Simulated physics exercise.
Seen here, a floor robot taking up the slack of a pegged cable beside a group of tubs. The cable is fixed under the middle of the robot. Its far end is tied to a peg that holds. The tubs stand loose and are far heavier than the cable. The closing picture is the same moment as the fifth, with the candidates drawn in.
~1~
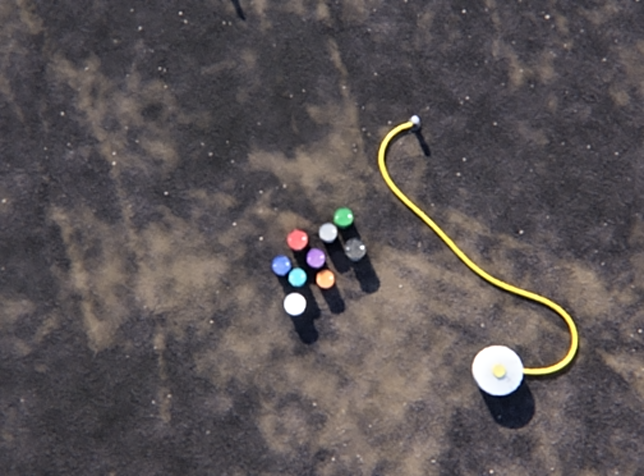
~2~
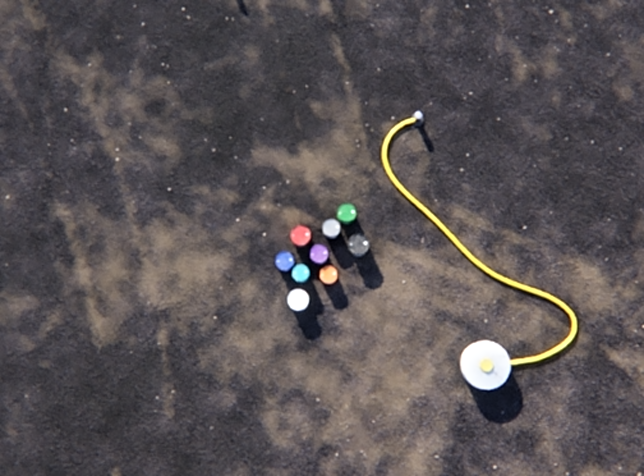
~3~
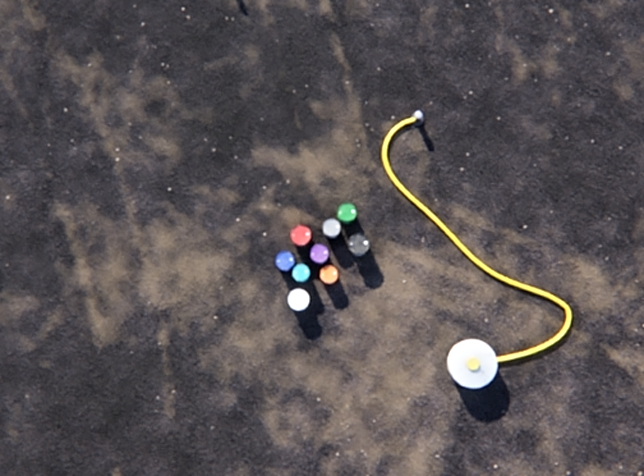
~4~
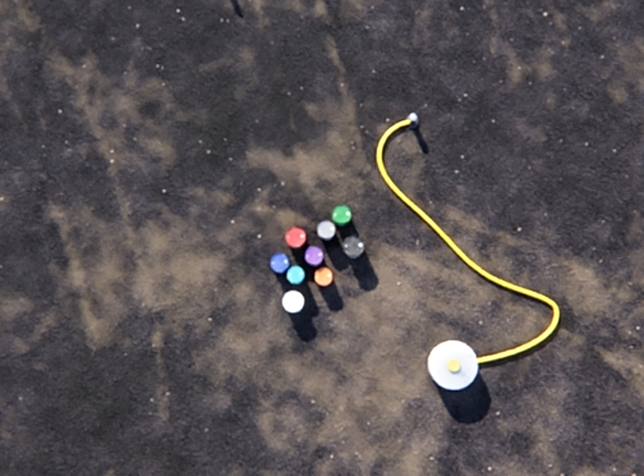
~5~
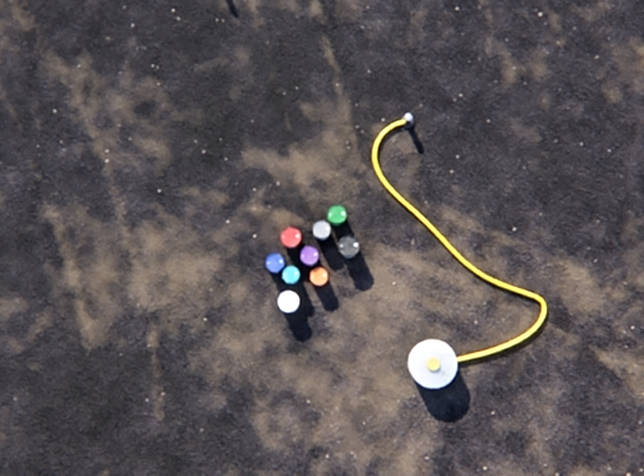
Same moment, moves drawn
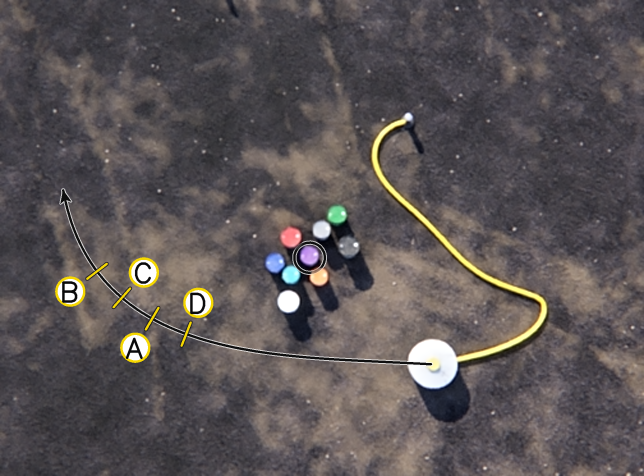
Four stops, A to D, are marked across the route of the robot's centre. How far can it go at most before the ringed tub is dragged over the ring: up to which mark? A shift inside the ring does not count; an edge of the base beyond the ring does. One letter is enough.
At B, and not beyond.
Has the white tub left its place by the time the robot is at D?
No.
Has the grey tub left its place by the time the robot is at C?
By then, no.
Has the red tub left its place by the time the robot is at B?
By then, no.
On the copy, A at (152, 319); B at (97, 271); C at (122, 298); D at (186, 334); the ring at (310, 258); the route from (431, 364) via (204, 340) to (63, 190).
On B. First, robot (305, 357); purple tub (309, 256).
Then, robot (179, 331); purple tub (309, 256).
Finally, robot (95, 270); purple tub (309, 256); orange tub (317, 275); turquoise tub (293, 272); white tub (281, 286); the purple tub is still in its ring.
By contrast, A is safe but short; C is safe but short; D is safe but short.
